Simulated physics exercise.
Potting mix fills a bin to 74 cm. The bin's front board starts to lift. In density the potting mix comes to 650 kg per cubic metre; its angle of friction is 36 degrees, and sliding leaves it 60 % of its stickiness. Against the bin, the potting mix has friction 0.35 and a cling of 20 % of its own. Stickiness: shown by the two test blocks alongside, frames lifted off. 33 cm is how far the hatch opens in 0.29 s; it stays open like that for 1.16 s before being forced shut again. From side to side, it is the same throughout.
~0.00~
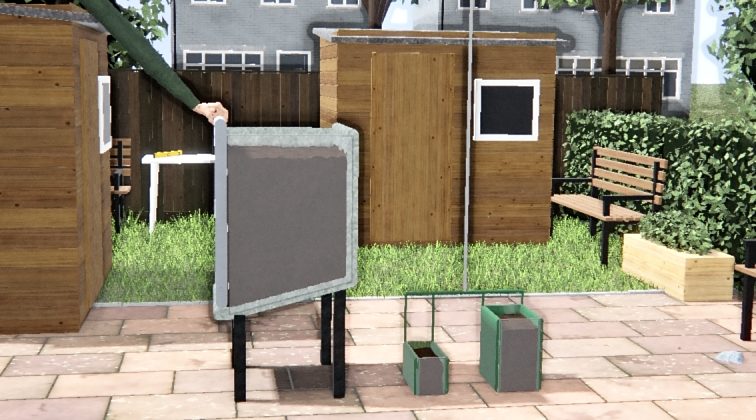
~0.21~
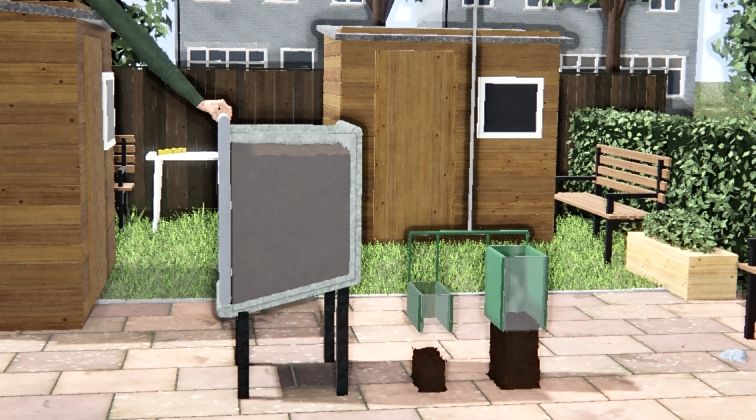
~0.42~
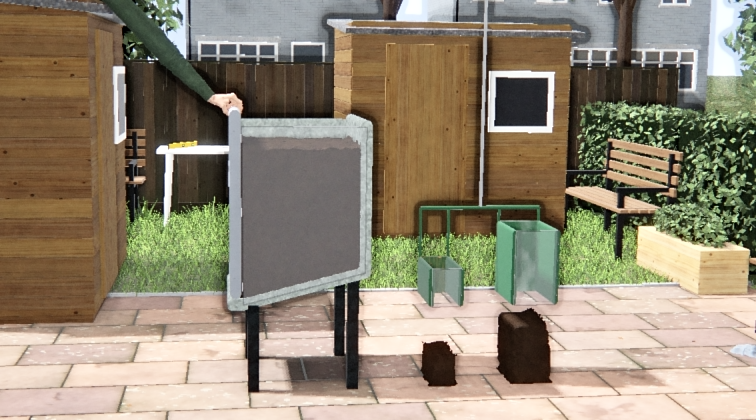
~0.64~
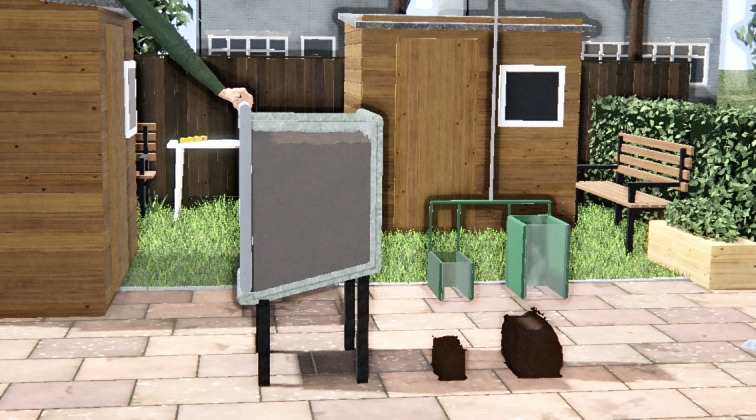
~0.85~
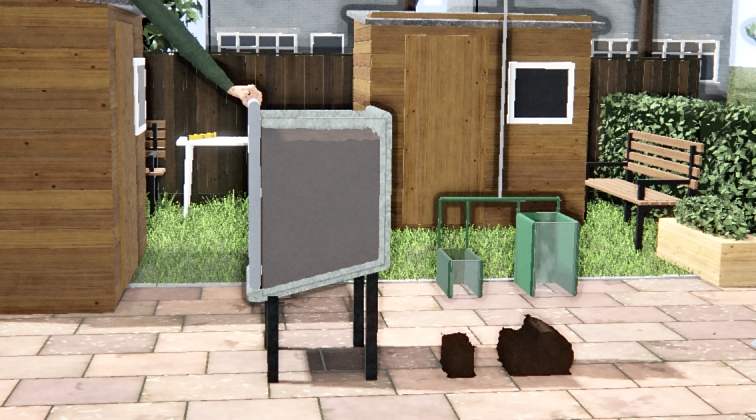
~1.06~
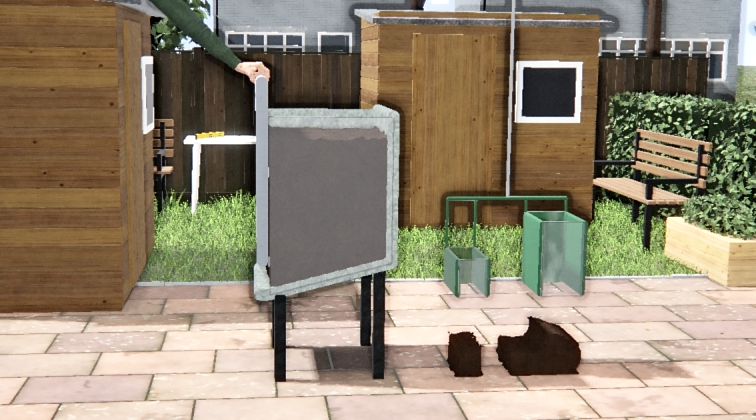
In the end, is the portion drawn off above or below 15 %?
Lab note - short of 15 % drawn off.
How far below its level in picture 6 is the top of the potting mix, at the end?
By my estimate, near 0 cm.
After 1.42 s, the hatch is 33 cm open and 0 % is out.
After 1.85 s, the hatch is 33 cm open and 0 % is out.
After 2.27 s, the hatch is 33 cm open and 0 % is out.
After 2.70 s, the hatch is 8.1 cm open and 1 % is out.
After 3.09 s, the hatch is shut and 1 % is out.
